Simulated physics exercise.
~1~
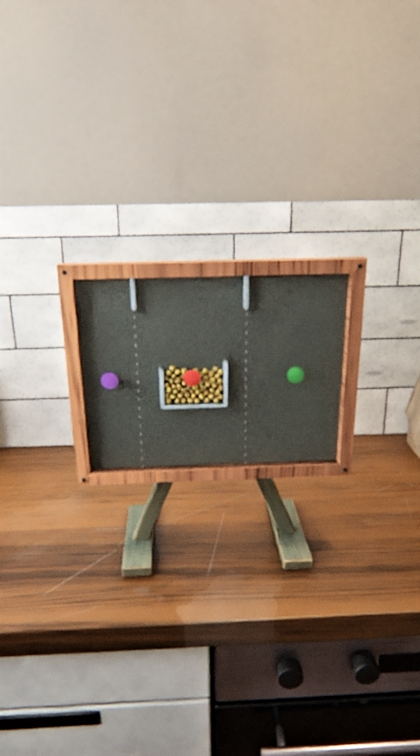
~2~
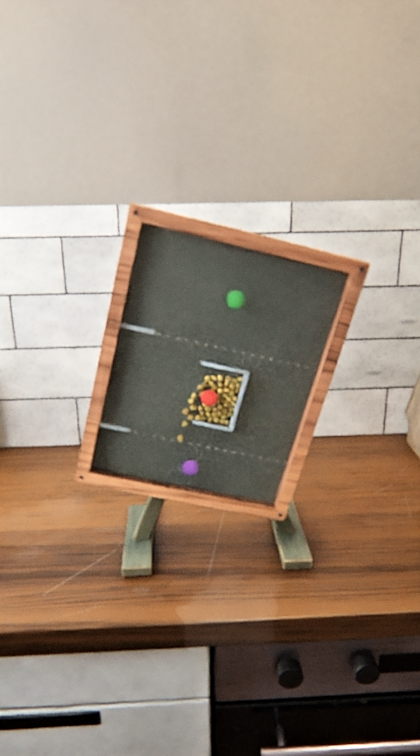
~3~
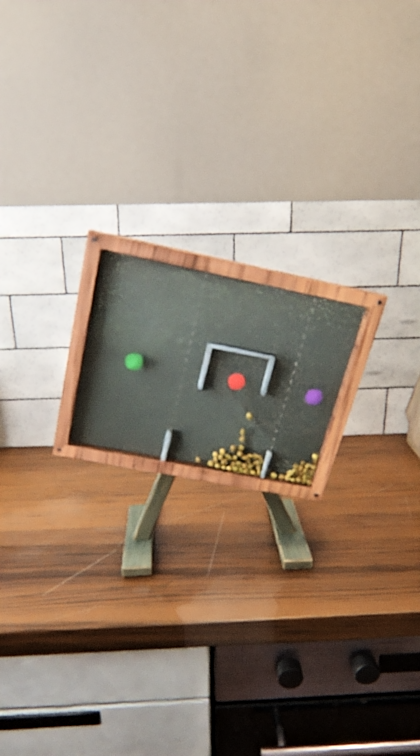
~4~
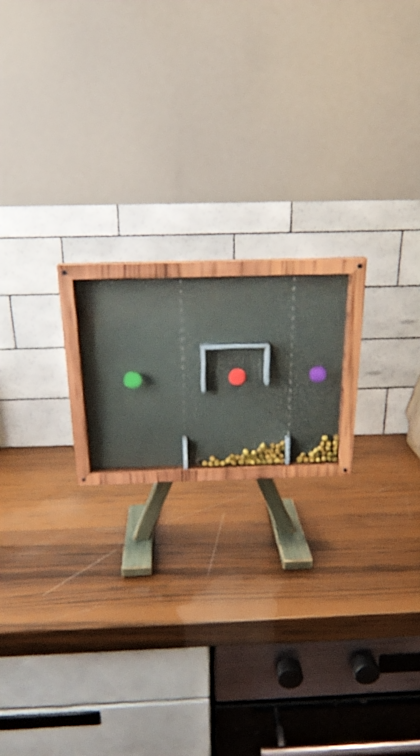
A flat, wood-framed case with a dark panel stands on greenish legs on a wooden kitchen counter, seen from the front against white tiles. Purple, red and green stickers run left to right, and small yellowish beads fill an open-topped grey holder around the red one. The case turns anticlockwise, bringing purple to the bottom as beads begin spilling from the holder. It keeps turning, and the beads drop to the lower edge, around a short divider. It ends level and upside down, the holder empty, with more beads below red than below purple at right, and none below green.
